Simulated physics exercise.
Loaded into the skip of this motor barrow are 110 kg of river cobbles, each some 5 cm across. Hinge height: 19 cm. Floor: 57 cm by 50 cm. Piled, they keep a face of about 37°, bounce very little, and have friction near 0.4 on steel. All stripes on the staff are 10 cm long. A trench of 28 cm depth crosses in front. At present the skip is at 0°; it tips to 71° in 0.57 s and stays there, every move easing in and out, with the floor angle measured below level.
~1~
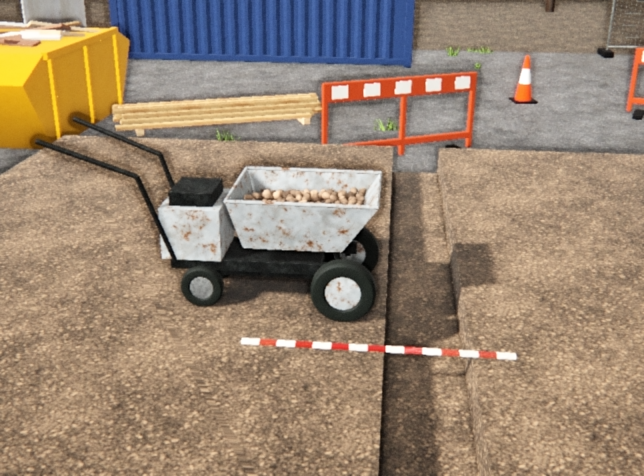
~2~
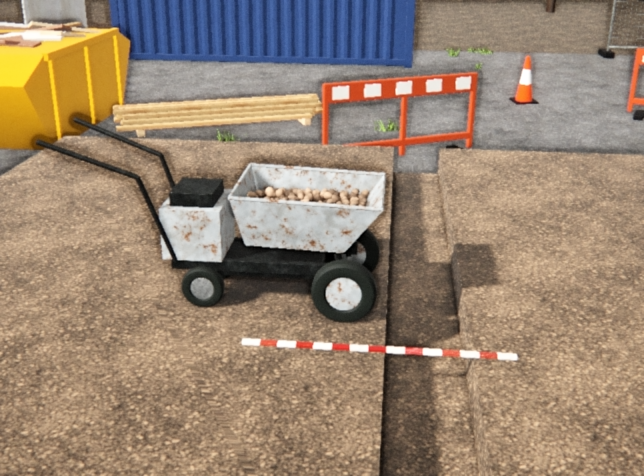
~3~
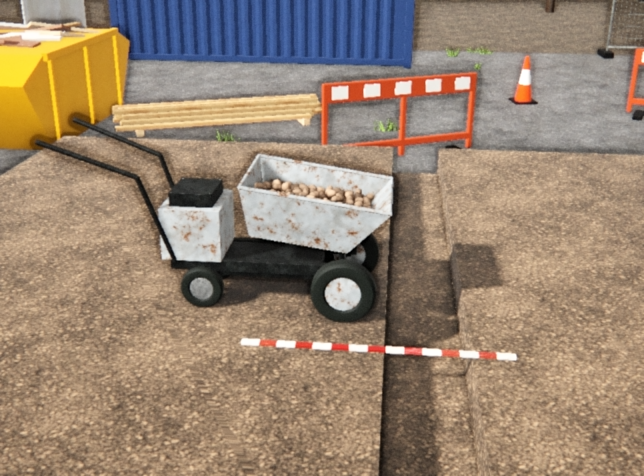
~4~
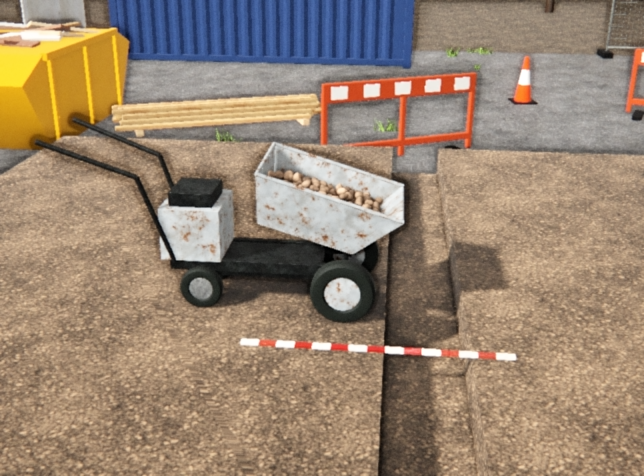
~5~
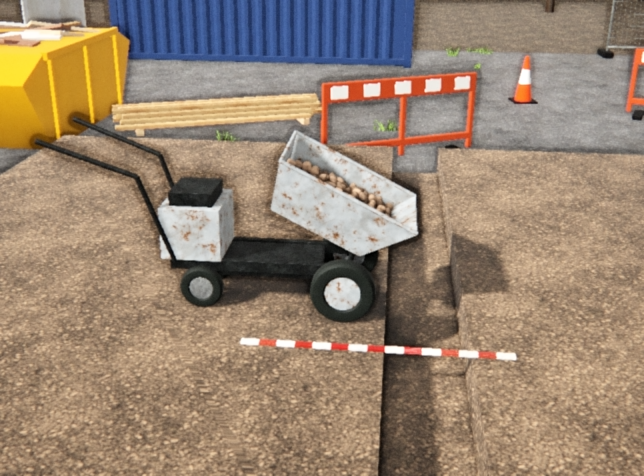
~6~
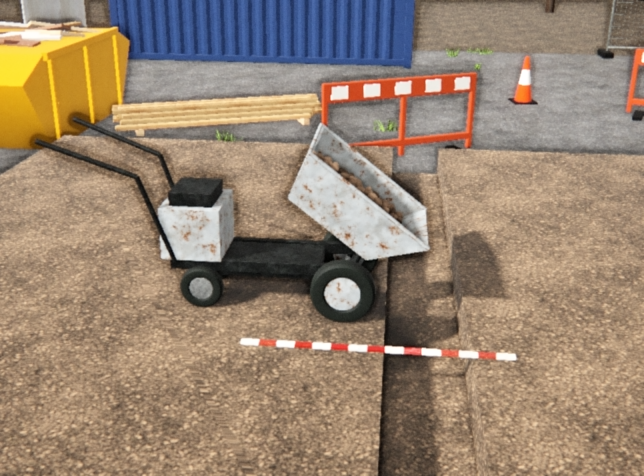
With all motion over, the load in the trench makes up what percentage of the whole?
It makes up about 36 percent of the whole load.
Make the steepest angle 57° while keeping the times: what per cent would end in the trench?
It would be near 20 per cent.
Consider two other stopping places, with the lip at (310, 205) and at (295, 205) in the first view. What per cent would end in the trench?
Roughly 100 percent for the first, and 90 percent for the second.
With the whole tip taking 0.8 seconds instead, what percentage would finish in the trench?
My guess is near 50 percent.
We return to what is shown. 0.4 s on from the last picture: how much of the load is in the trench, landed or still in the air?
5 per cent, give or take.
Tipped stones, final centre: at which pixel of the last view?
The resting stones are centred at roughly (491, 303).
Then, 0.1 s after the last picture the floor is at 60°, 100 % in the skip; the foremost stones are at (419, 256).
Then, 0.4 s after the last picture the floor is at 71°, 82 % in the skip, 7 % in the trench, 11 % past the trench; the foremost stones are at (491, 302).
Then, 0.7 s after the last picture the floor is at 71°, 19 % in the skip, 16 % in the trench, 65 % past the trench; the foremost stones are at (616, 309).
Then, 2.7 s after the last picture the floor is at 71°, 0 % in the skip, 36 % in the trench, 64 % past the trench; the foremost stones are past the picture's edge.
